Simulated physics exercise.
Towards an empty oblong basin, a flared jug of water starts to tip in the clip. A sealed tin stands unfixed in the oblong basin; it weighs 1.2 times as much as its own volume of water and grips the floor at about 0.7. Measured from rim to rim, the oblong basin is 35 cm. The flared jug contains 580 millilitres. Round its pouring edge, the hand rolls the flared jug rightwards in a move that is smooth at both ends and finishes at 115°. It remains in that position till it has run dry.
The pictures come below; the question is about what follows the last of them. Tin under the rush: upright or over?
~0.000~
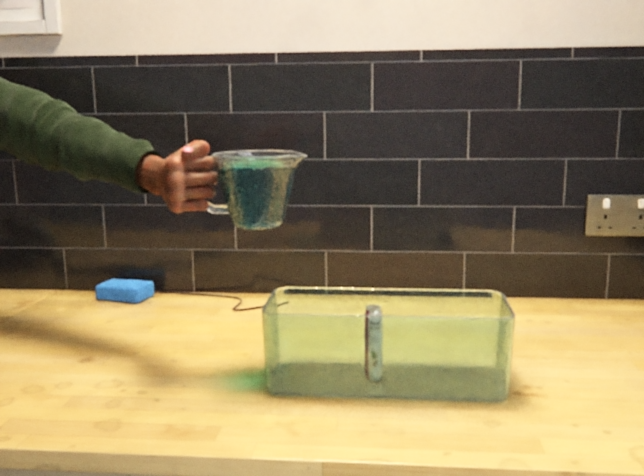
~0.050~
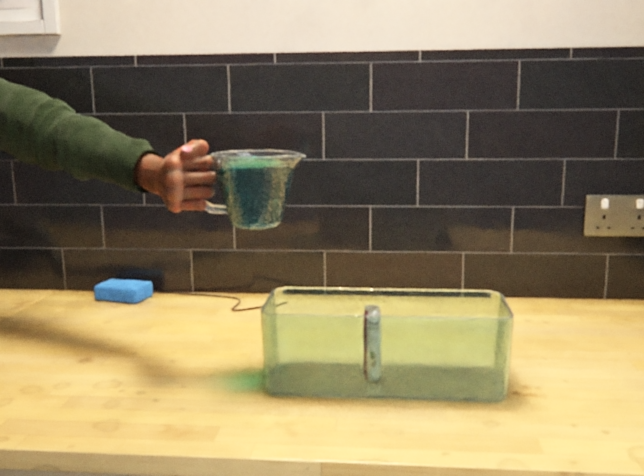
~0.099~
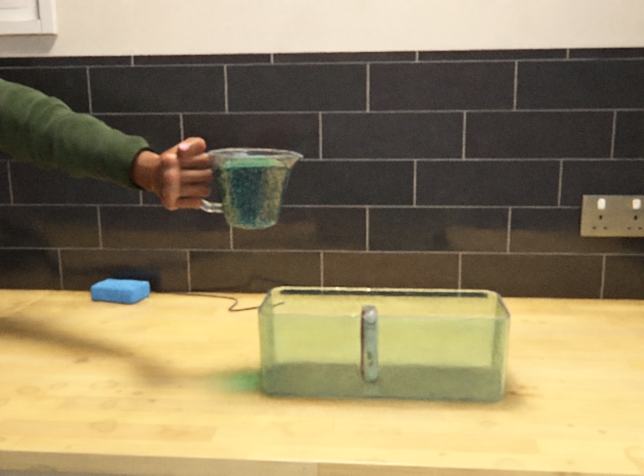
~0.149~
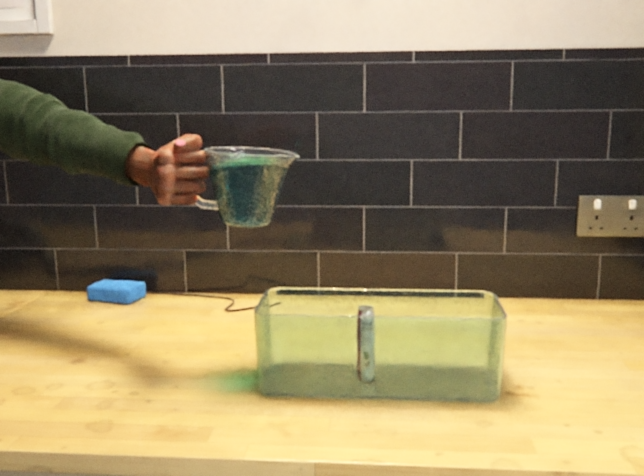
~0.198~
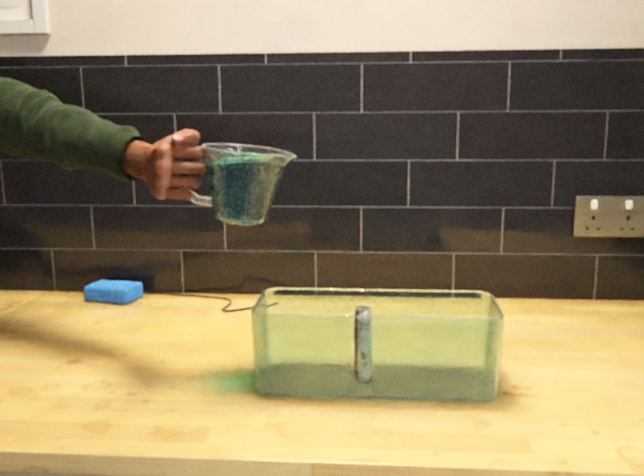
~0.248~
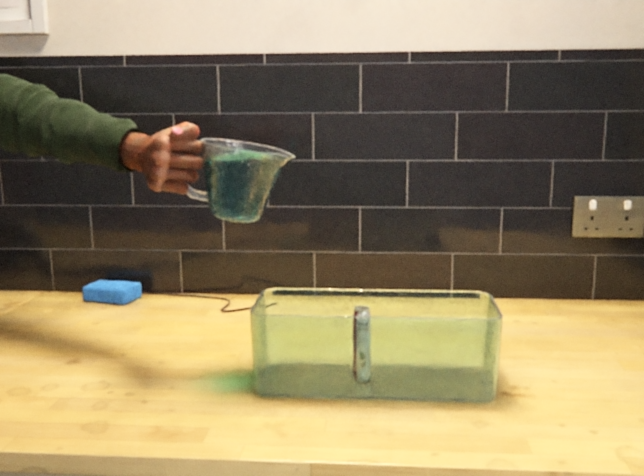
Upright.
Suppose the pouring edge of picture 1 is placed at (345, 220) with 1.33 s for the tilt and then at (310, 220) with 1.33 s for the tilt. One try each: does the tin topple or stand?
Try 1: Still standing; try 2: Tipped over.
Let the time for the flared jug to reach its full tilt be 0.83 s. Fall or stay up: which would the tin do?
The tin would stay balanced.
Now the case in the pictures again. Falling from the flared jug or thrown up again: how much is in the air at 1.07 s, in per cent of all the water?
Near 32 percent.
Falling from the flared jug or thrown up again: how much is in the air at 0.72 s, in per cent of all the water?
Estimate: About 28 % of all of it.
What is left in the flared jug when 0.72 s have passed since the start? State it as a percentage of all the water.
About 68 percent.
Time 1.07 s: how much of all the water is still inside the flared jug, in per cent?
6 in a hundred, give or take.
By 0.72 s the tilt is 65° and 67 per cent is still to pour; the tin stands where it began.
By 1.07 s the tilt is 105° and 6 per cent is still to pour; the tin stands where it began.
By 1.43 s the tilt is 115° and 0 per cent is still to pour; the tin stands where it began.
By 1.83 s the tilt is 115° and 0 per cent is still to pour; the tin stands where it began.
At rest the tin stands where it began.
